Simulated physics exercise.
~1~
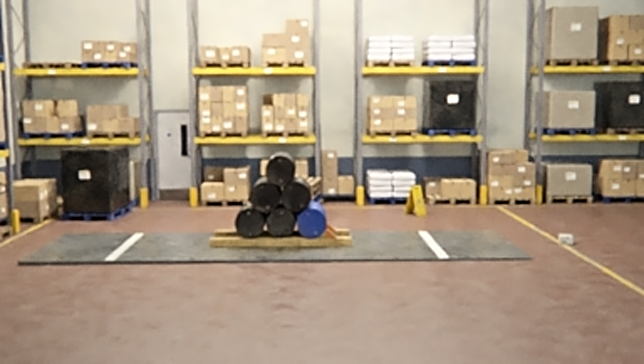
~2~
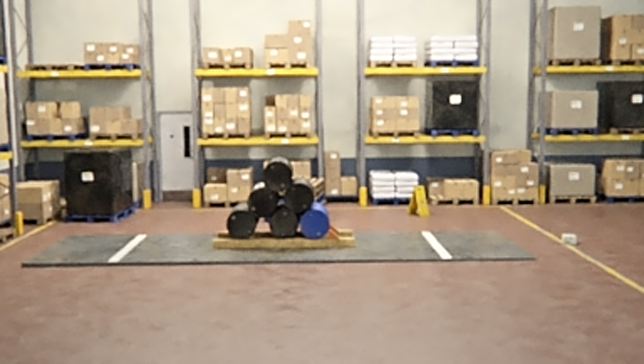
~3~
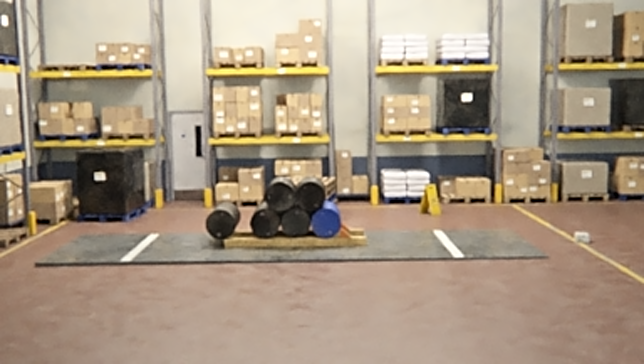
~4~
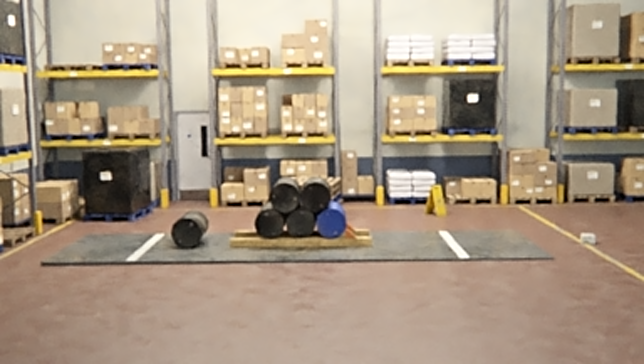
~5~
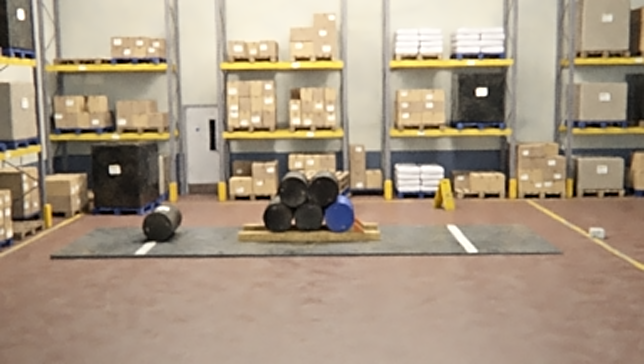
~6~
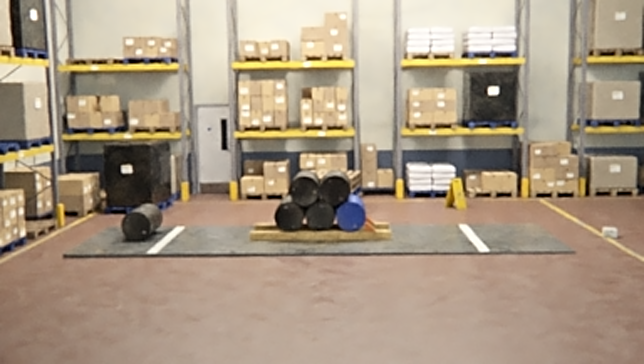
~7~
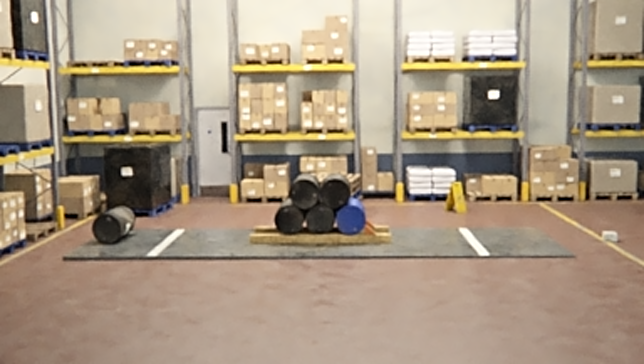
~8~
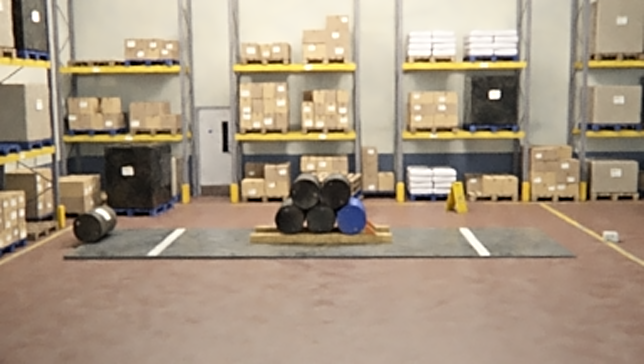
In a warehouse with tall racks of boxes and pallets along the back wall, seen from the front, a grey pad with a white line near each end lies on a reddish floor. Six drums, five black and one blue at the lower right, are piled on low wooden bearers. The bottom left black drum comes off the bearers, and the top ones settle lower. It rolls left across the pad and over the left white line as the view pans slightly left. It ends by the pad's left edge, while the blue drum and four black ones remain stacked.
